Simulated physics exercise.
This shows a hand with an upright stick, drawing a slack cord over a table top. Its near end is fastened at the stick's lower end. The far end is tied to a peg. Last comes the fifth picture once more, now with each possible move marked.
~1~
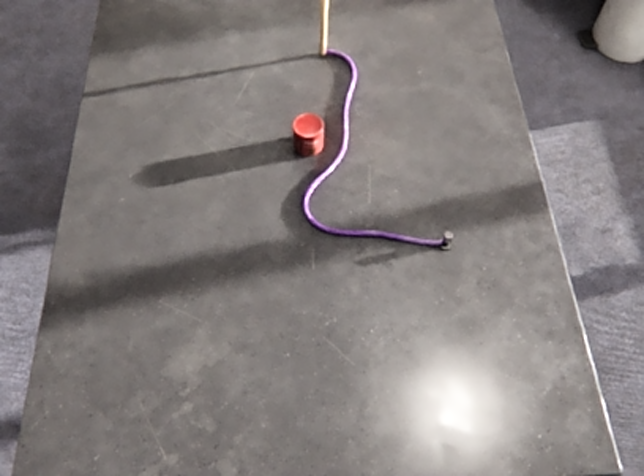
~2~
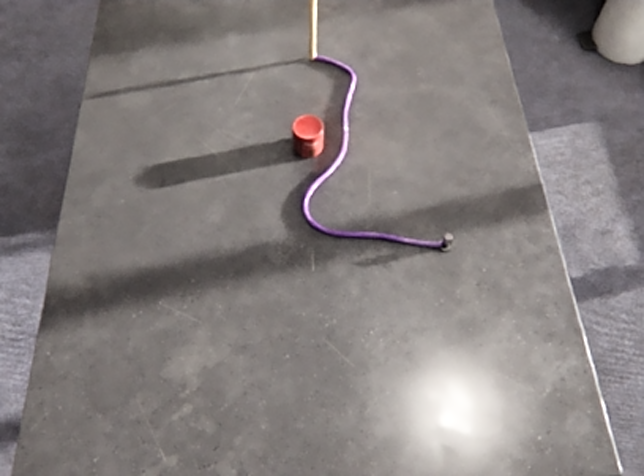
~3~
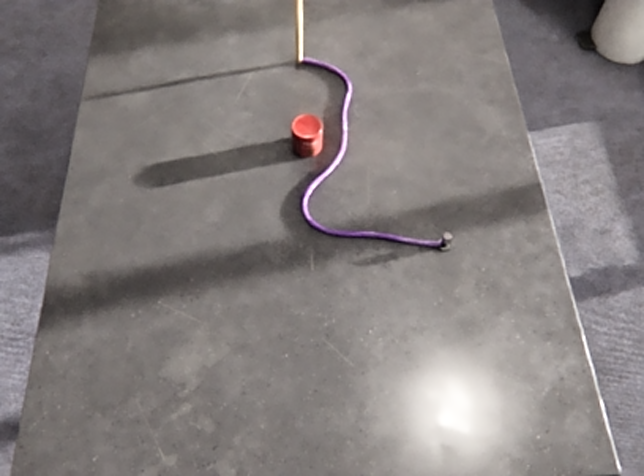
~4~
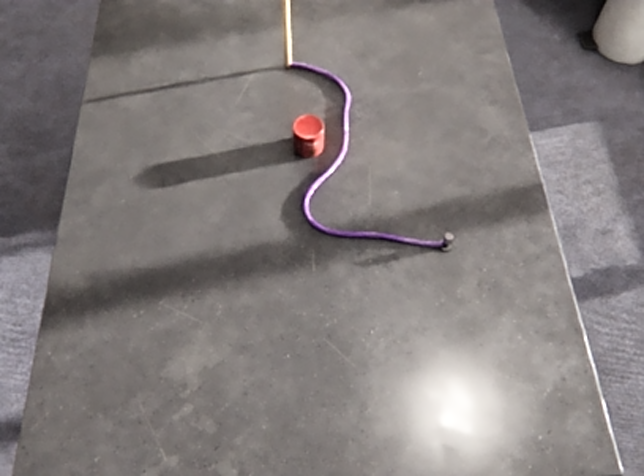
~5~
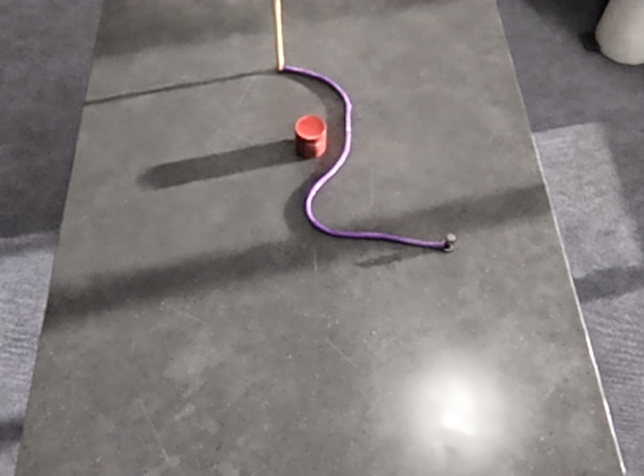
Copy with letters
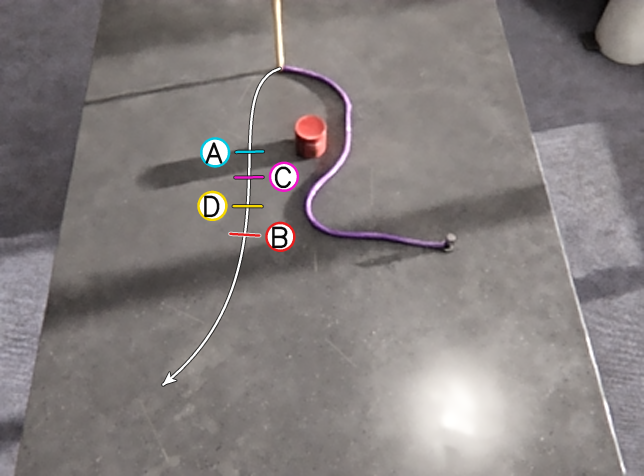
In this clip, an upright stick at the top of a dark table moves a short way left, drawing the near end of a slack purple cord with it, while the red jar and the peg at the cord's other end stay put.
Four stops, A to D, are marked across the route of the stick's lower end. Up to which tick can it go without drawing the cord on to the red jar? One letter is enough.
C is the last safe stop.
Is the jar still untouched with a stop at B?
No.
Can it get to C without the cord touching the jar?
Yes.
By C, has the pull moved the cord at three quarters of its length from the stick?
By then, no.
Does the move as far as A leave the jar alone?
Yes.
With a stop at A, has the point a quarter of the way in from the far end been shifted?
By then, no.
On the copy, A at (250, 152); B at (245, 235); C at (249, 177); D at (248, 206); the route from (280, 69) via (247, 210) to (163, 385).
On C. First, foot of the stick (255, 100), middle of the cord (327, 178).
Then, foot of the stick (250, 141), middle of the cord (327, 178).
Finally, foot of the stick (249, 178), middle of the cord (327, 178); nothing has been touched.
By contrast, A is safe but short; B brings the cord against the jar; D brings the cord against the jar.
